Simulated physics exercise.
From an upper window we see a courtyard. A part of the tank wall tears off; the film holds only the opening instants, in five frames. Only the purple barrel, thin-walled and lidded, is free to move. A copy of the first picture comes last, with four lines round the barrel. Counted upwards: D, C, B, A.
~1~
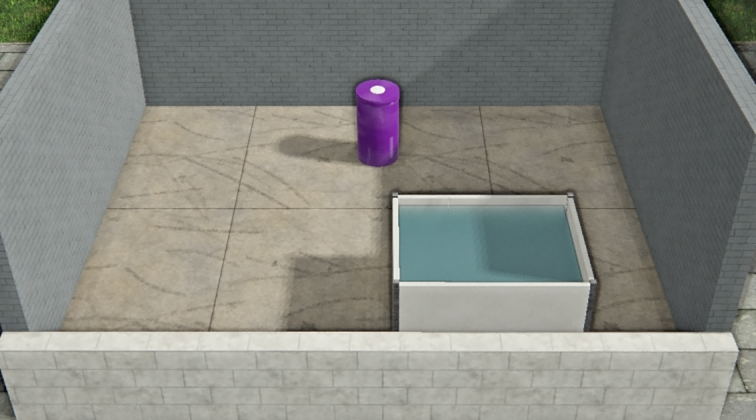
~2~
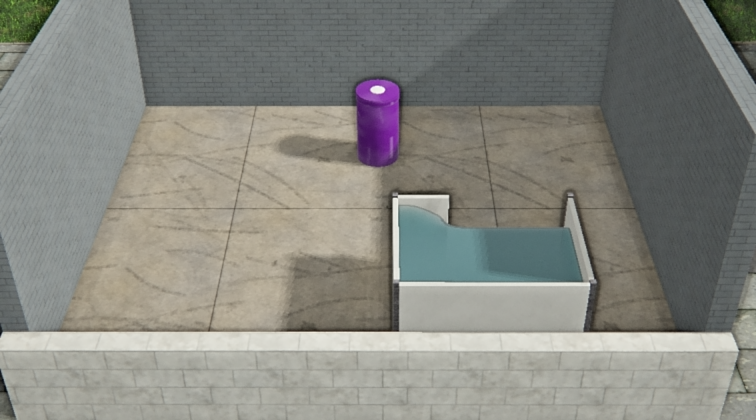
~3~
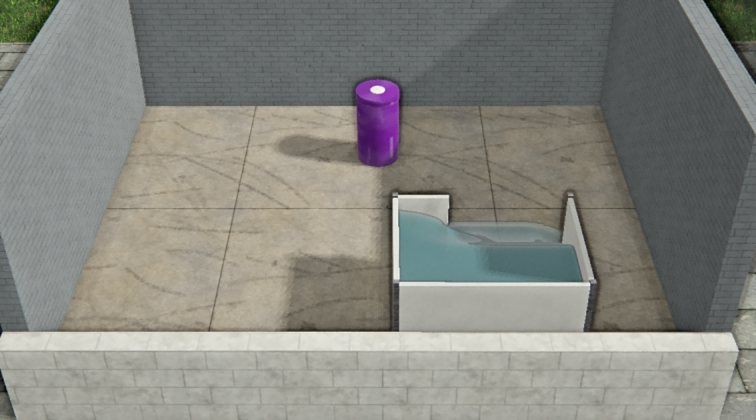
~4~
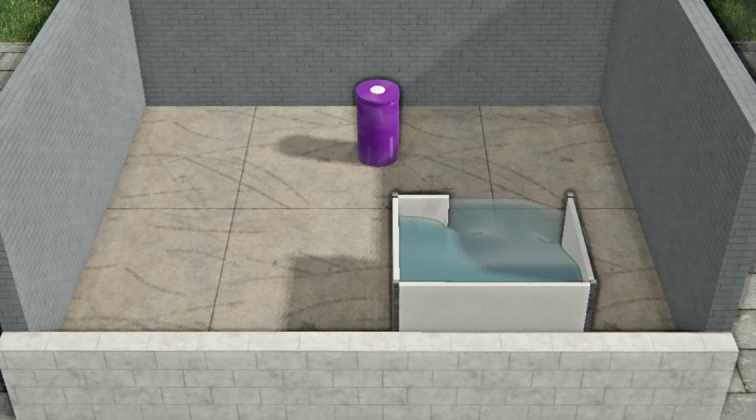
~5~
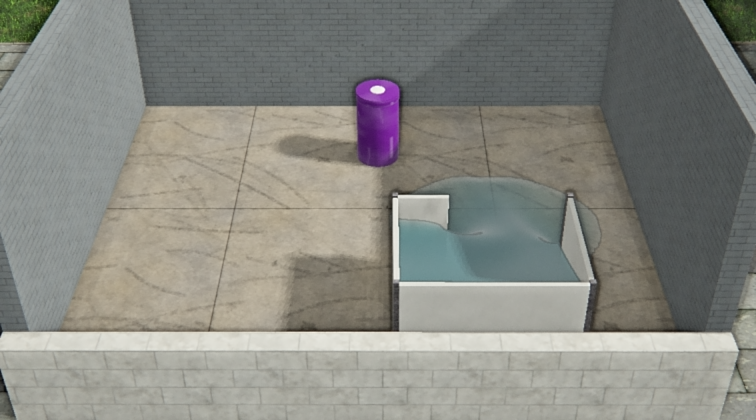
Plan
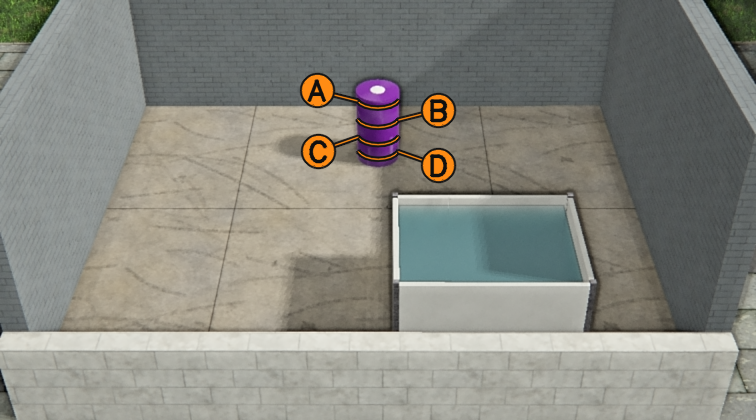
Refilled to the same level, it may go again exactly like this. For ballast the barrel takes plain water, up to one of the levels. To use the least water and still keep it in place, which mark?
Take C.
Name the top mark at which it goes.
That would be D.
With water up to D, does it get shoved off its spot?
Yes.
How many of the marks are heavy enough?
Three of the four.
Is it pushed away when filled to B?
No, not at all.
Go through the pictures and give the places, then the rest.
The first frame shows lid of the purple barrel at (378, 90); tank full, its middle at (488, 244).
In the second frame, water covers 2 % of the ground, mostly out of sight from here.
In the third frame, water covers 4 % of the ground, mostly out of sight from here.
In the fourth frame, water covers 7 % of the ground, mostly out of sight from here.
The fifth frame shows lid of the purple barrel at (378, 90); 11 % of the ground under water, its edge towards the barrel at (451, 179).
In orange, A at (377, 108); B at (378, 127); C at (378, 144); D at (378, 159); from the bottom up D, C, B, A.
With A, it does not move.
With B, it does not move.
With C, it does not move.
With D, it is pushed about 3 times its own width away.
